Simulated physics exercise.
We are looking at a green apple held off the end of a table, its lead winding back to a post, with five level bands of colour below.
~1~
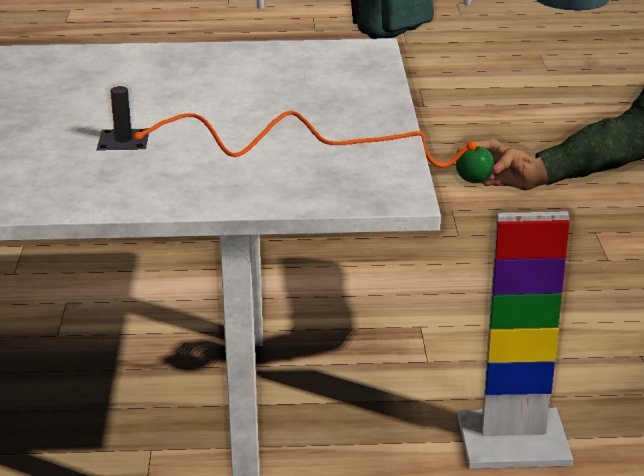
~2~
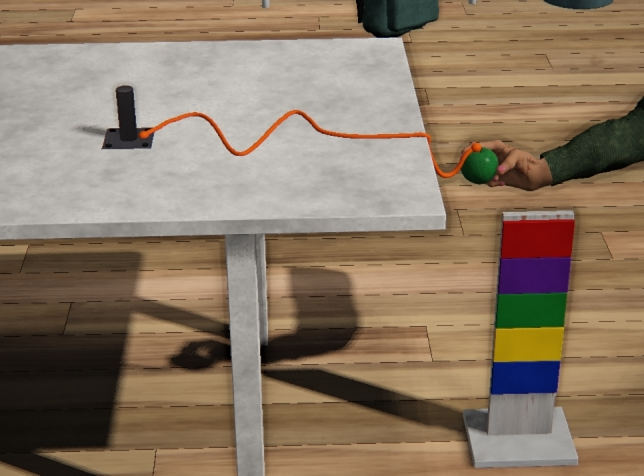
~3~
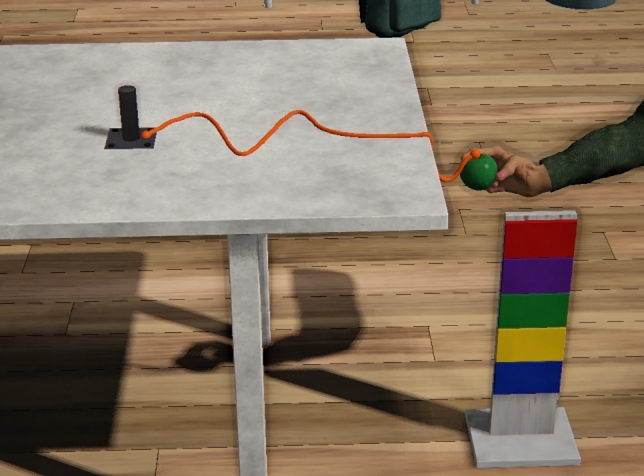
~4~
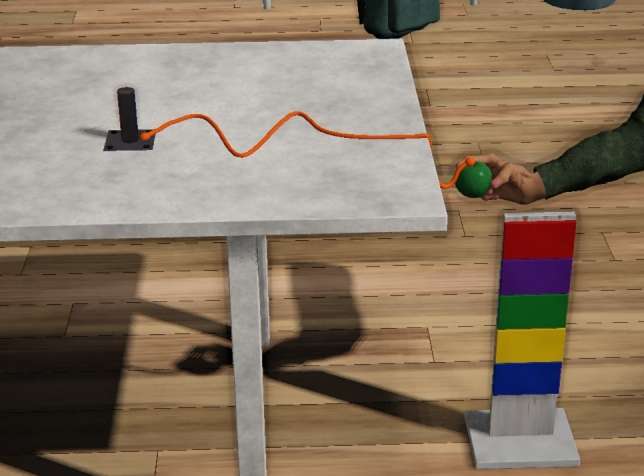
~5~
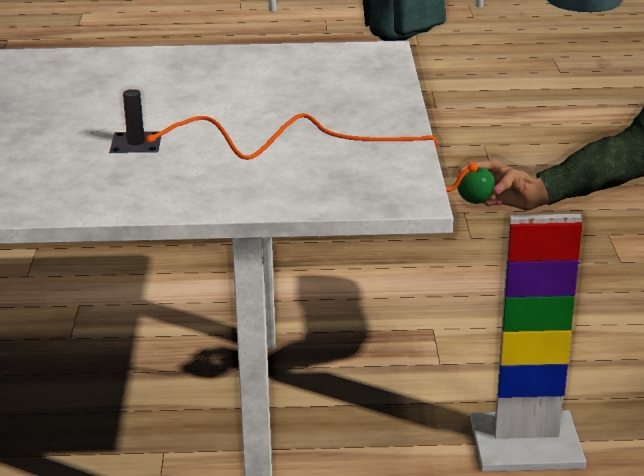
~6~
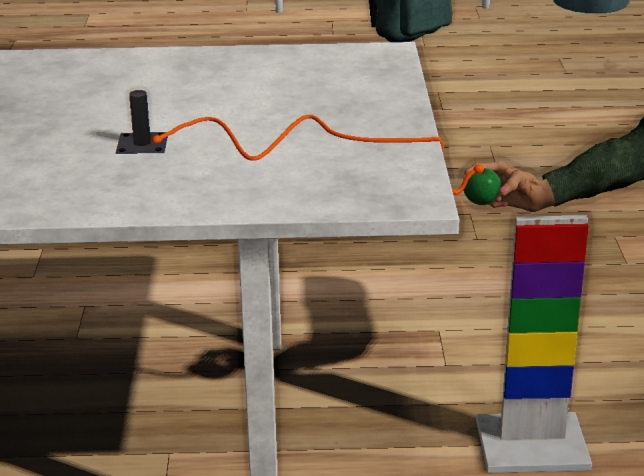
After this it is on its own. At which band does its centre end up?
Its middle rests at the blue band.
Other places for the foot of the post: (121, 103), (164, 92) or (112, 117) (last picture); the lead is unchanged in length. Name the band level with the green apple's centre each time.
Taking them in turn: Yellow; blue; yellow.
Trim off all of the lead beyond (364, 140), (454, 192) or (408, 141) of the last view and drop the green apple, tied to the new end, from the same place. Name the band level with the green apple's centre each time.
It would be red; yellow; purple.
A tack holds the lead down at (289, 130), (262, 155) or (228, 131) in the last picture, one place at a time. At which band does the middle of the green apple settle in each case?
One after the other, purple; green; yellow.
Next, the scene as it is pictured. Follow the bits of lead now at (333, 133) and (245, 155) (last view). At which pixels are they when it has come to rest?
They go to (432, 196) and to (330, 136).
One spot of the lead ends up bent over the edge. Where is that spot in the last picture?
That spot is around (297, 123).
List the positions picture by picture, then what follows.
Green apple (475, 165); red (533, 242); purple (529, 278); green (526, 313); yellow (523, 347); blue (521, 379), in the first picture.
Green apple (480, 166); lead through (177, 119) (225, 143) (273, 128) (322, 131) (420, 136), in the second picture.
Green apple (479, 172), in the third picture.
Green apple (473, 180); lead through (178, 121) (226, 144) (274, 130) (325, 132) (424, 138), in the fourth picture.
Green apple (476, 185), in the fifth picture.
Green apple (482, 187); lead through (190, 124) (238, 147) (286, 133) (337, 135) (436, 142), in the sixth picture.
Soon after, apple near (452, 373); level with blue.
Then, apple near (418, 382); level with blue.
Further on, apple near (440, 384); level with blue.
At rest, apple near (421, 385); level with blue. The blue one.
